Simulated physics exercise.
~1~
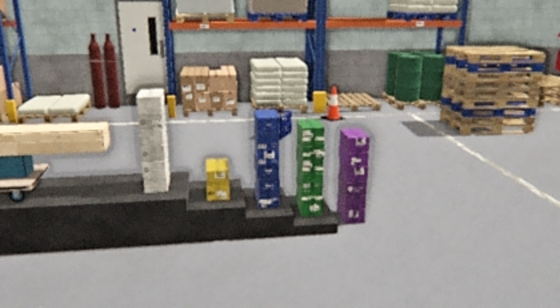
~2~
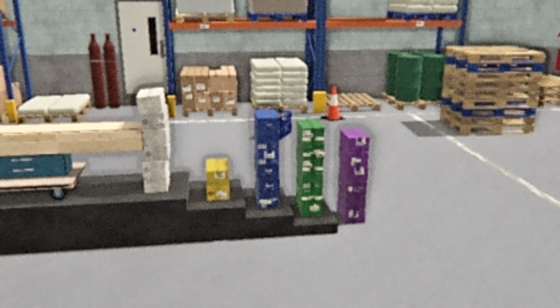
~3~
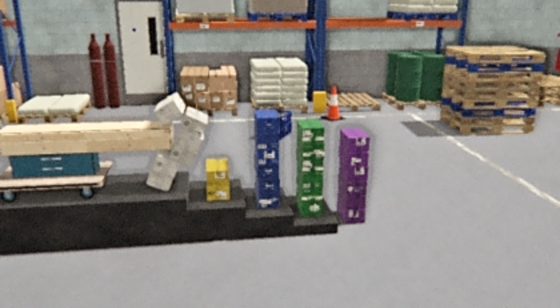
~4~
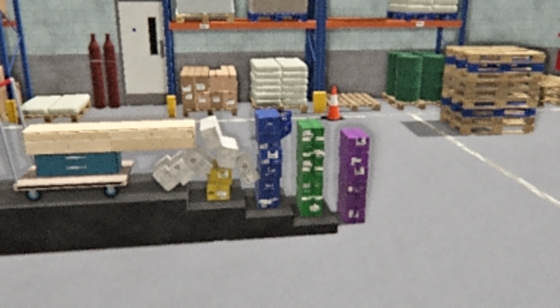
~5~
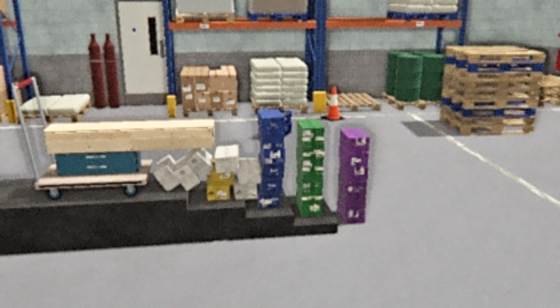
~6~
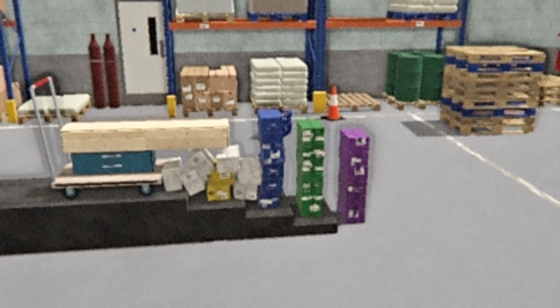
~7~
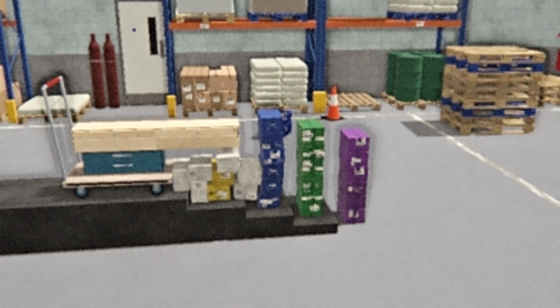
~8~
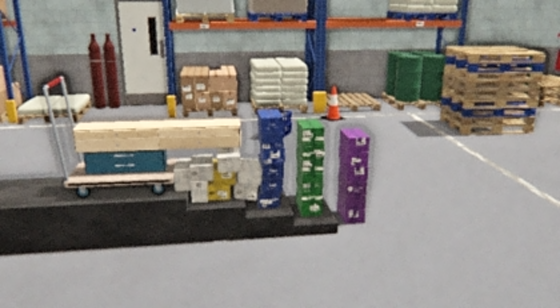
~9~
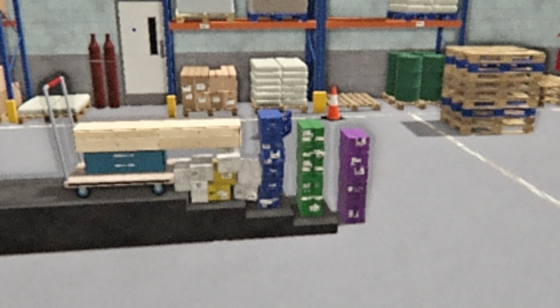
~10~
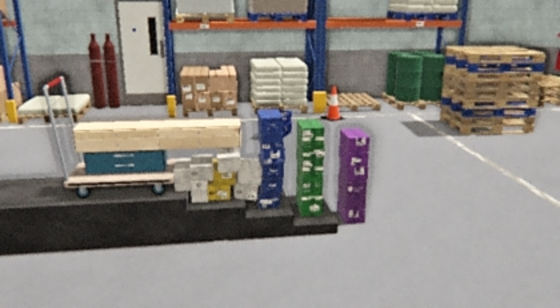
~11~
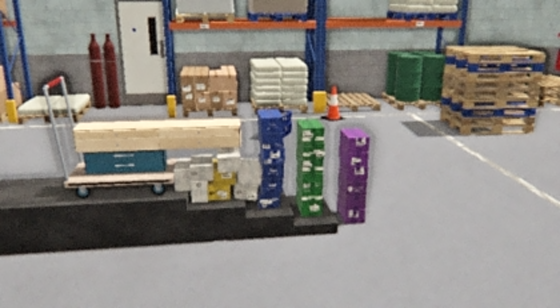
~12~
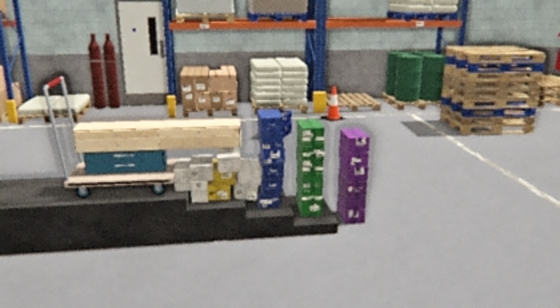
In a warehouse with racks, pallets and an orange cone behind, a fixed view looks across a dark platform stepping down to the right. A tall pale stack of parcels stands on it, followed by a short yellow pile and taller blue, green and purple ones. A trolley carrying a teal case and a long, light wooden one rolls in from the left, and the jutting upper case hits the pale stack. The stack buckles and topples rightward, its parcels tumbling around the yellow pile. The trolley pushes on briefly, then stops against the heap, with the coloured piles still standing.
